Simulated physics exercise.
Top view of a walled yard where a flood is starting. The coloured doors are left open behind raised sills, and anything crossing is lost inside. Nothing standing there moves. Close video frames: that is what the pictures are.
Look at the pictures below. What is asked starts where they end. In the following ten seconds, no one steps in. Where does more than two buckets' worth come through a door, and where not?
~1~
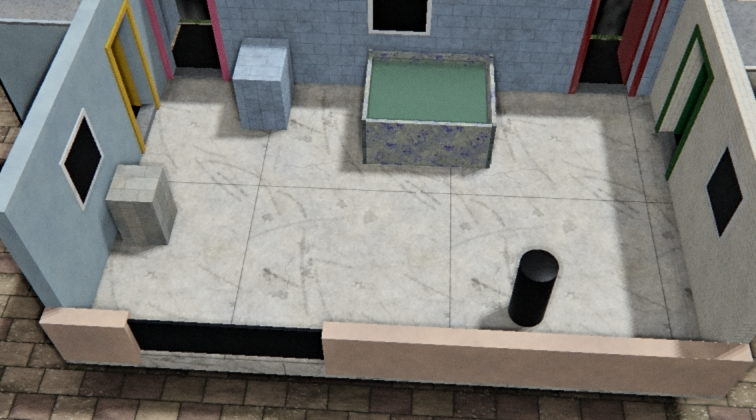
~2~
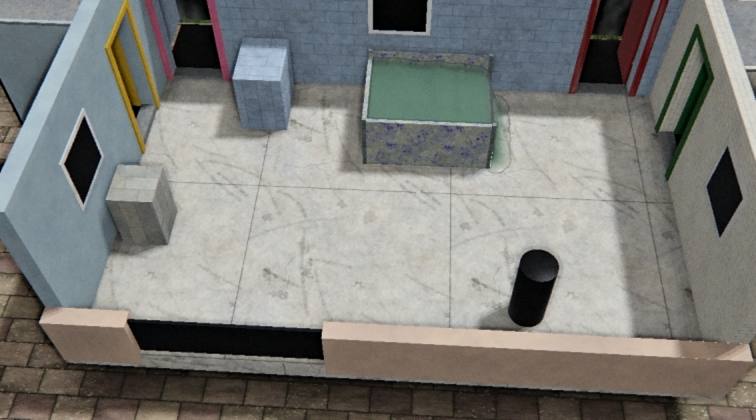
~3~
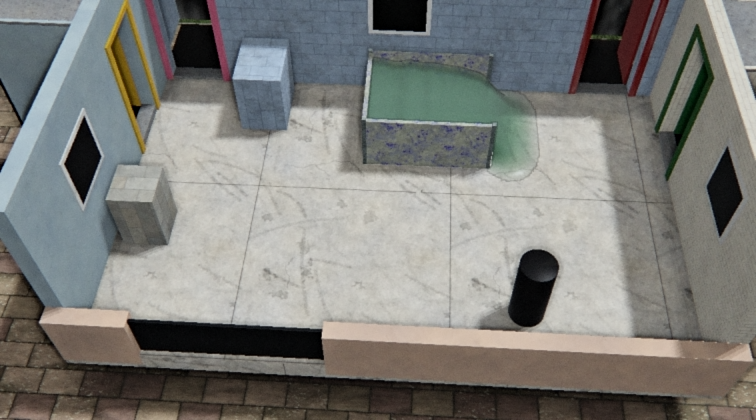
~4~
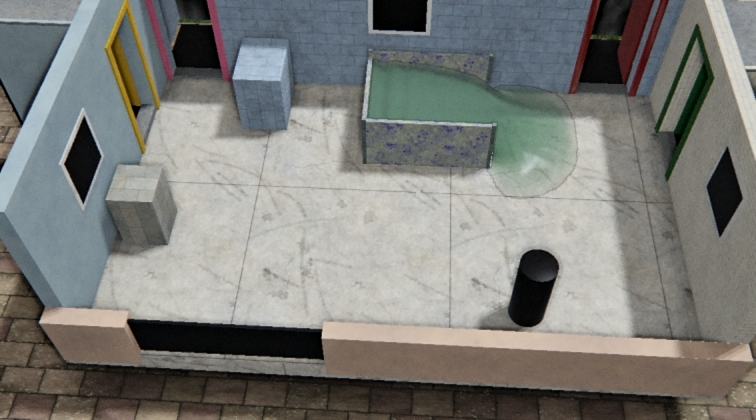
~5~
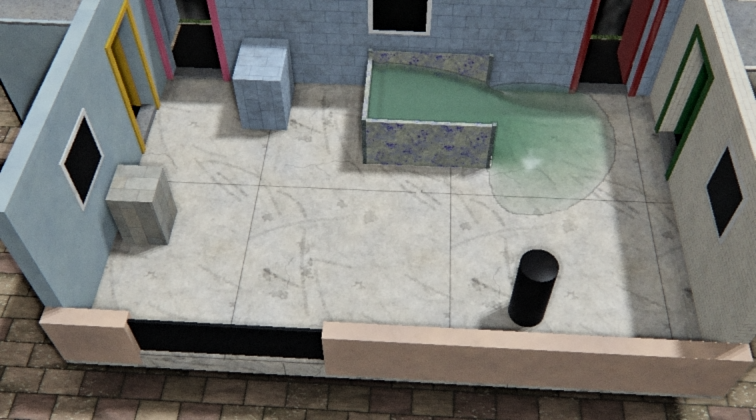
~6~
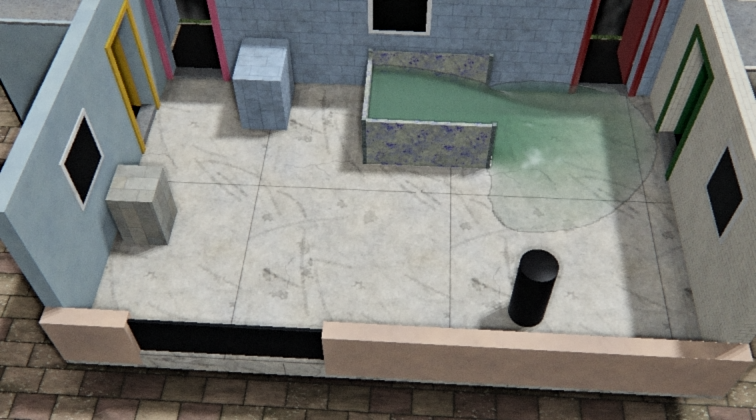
Through the yellow door two buckets or less; through the red door more than two buckets; through the green door more than two buckets; through the pink door two buckets or less.
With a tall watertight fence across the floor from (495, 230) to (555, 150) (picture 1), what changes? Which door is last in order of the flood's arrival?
The door marked yellow.
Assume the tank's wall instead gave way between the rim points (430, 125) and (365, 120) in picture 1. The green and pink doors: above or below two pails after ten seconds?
I think the green door remains below the limit and the pink door crosses the limit.
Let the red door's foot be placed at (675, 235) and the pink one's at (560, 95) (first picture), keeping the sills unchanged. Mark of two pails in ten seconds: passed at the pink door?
As it turns out, the pink one runs over.
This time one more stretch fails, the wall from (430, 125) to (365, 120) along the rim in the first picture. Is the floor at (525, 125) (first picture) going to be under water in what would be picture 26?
At that place: No water.
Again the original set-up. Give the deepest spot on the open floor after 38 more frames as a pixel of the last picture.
Somewhere around (618, 364).
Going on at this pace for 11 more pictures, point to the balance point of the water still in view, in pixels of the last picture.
Near pixel (544, 152).
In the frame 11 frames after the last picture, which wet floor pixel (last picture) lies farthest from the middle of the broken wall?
Estimated pixel: (701, 368).
A moment on, water covers 25 % of the floor; the yellow door not reached, the red door under two buckets in, the green door far over two buckets in, the pink door not reached.
Next, water covers 30 % of the floor; the yellow door not reached, the red door far over two buckets in, the green door far over two buckets in, the pink door not reached.
Then, water covers 35 % of the floor; the yellow door not reached, the red door far over two buckets in, the green door far over two buckets in, the pink door not reached.
Later, water covers 65 % of the floor; the yellow door not reached, the red door far over two buckets in, the green door far over two buckets in, the pink door not reached.
In the end, water covers 95 % of the floor; the yellow door wet at the sill, nothing in, the red door far over two buckets in, the green door far over two buckets in, the pink door not reached.
